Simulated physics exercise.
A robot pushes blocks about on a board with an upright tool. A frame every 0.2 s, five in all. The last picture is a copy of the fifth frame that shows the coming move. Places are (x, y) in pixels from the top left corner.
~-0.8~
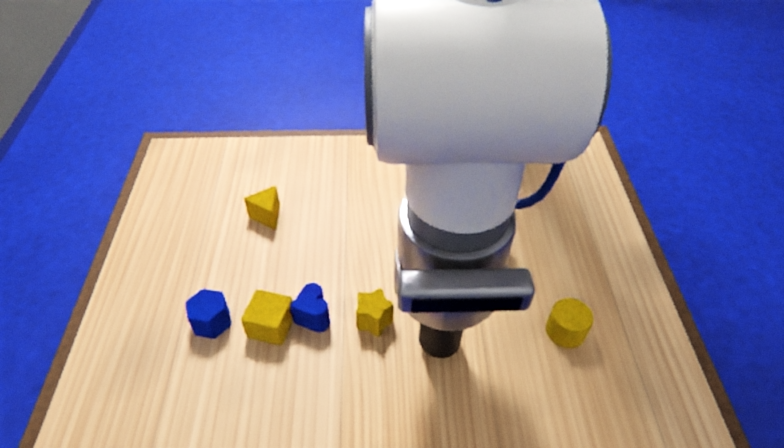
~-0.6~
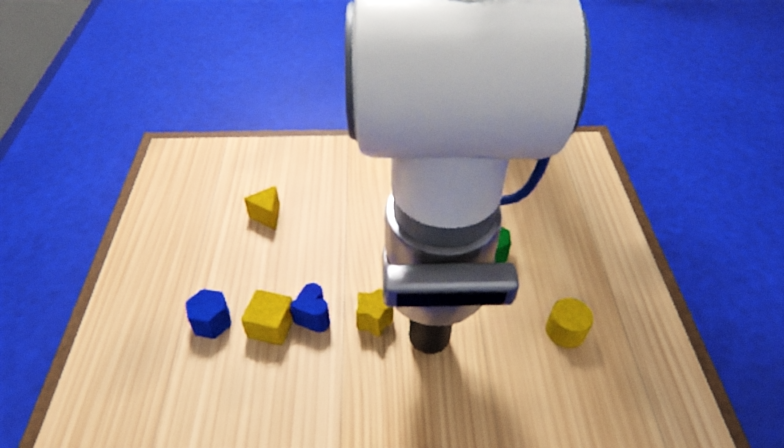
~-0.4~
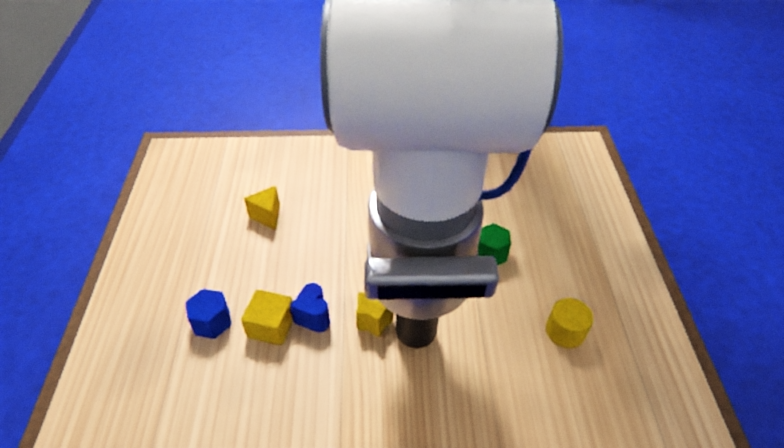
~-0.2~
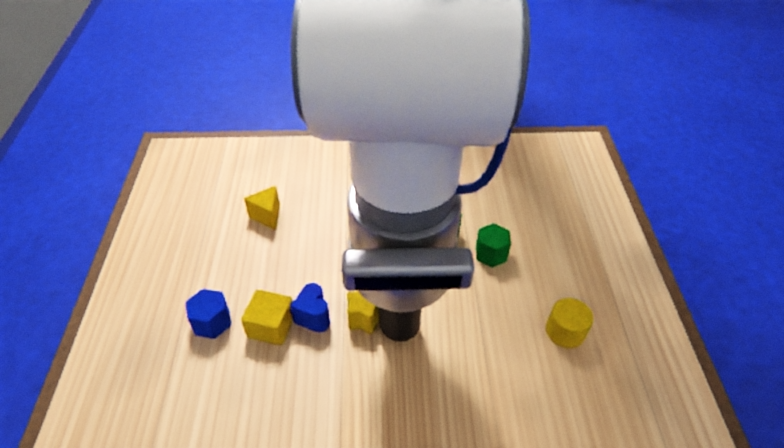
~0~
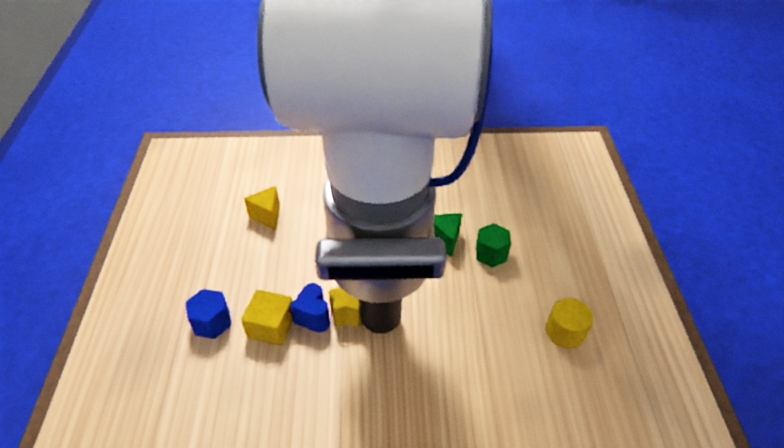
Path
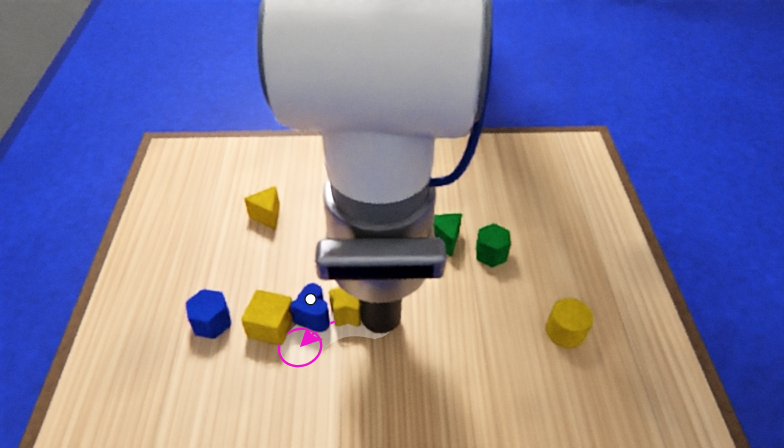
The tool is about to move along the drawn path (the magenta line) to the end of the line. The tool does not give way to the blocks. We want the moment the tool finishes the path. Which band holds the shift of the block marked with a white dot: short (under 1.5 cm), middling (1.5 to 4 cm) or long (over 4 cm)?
More than 4 cm.
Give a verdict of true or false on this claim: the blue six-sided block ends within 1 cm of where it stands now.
False
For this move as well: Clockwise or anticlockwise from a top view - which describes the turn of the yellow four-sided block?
It twists anticlockwise.
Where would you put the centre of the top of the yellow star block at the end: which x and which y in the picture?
It will end up at (295, 291).
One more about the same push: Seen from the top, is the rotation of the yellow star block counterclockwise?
In short: No.
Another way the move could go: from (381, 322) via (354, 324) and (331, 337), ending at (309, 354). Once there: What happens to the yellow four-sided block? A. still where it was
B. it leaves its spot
I choose B.
The drawn path runs from (381, 322) through (352, 318) and (323, 327) to (300, 347); the dot is on the blue heart.
What follows on the original path. Halfway along, tool at (336, 315); blue six-sided block at (194, 308); yellow four-sided block at (240, 305), turned 50° anticlockwise; blue heart at (275, 287), turned 15° clockwise; yellow star block at (305, 288), turned 15° clockwise.
At the end, tool at (299, 341); blue six-sided block at (193, 308); yellow four-sided block at (239, 305), turned 55° anticlockwise; blue heart at (265, 280), turned 30° clockwise; yellow star block at (295, 291), turned 40° clockwise.
